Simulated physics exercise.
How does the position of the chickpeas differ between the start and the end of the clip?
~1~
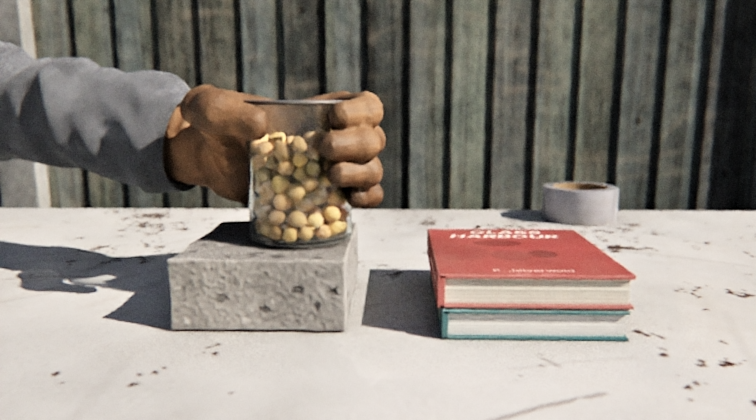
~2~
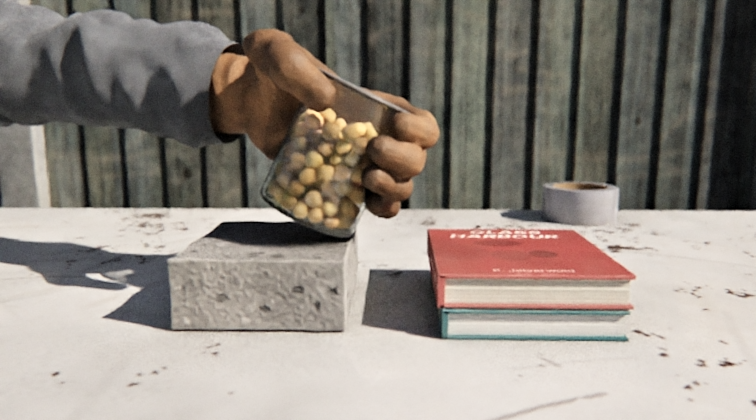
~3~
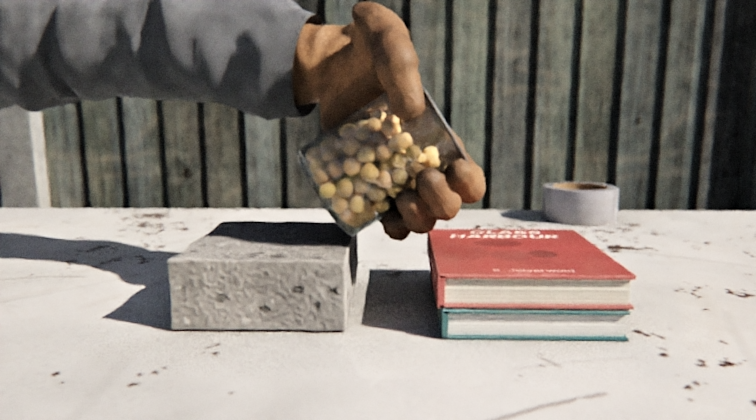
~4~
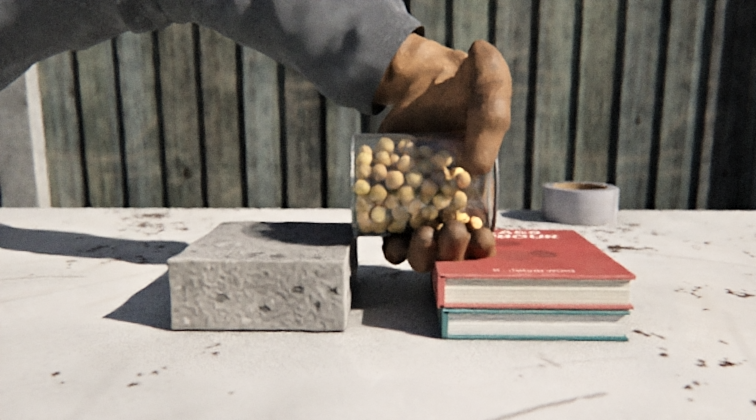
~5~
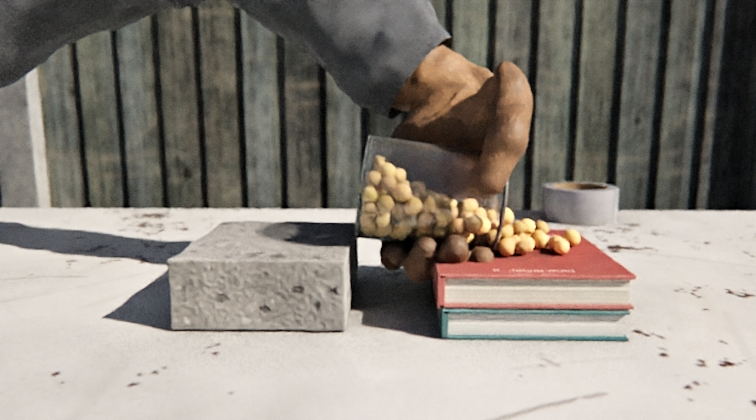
At the start the chickpeas are all in the upright glass above the grey block on the left. By the end they are farther right and slightly lower, with most in the tipped glass and some spilled onto the red book.
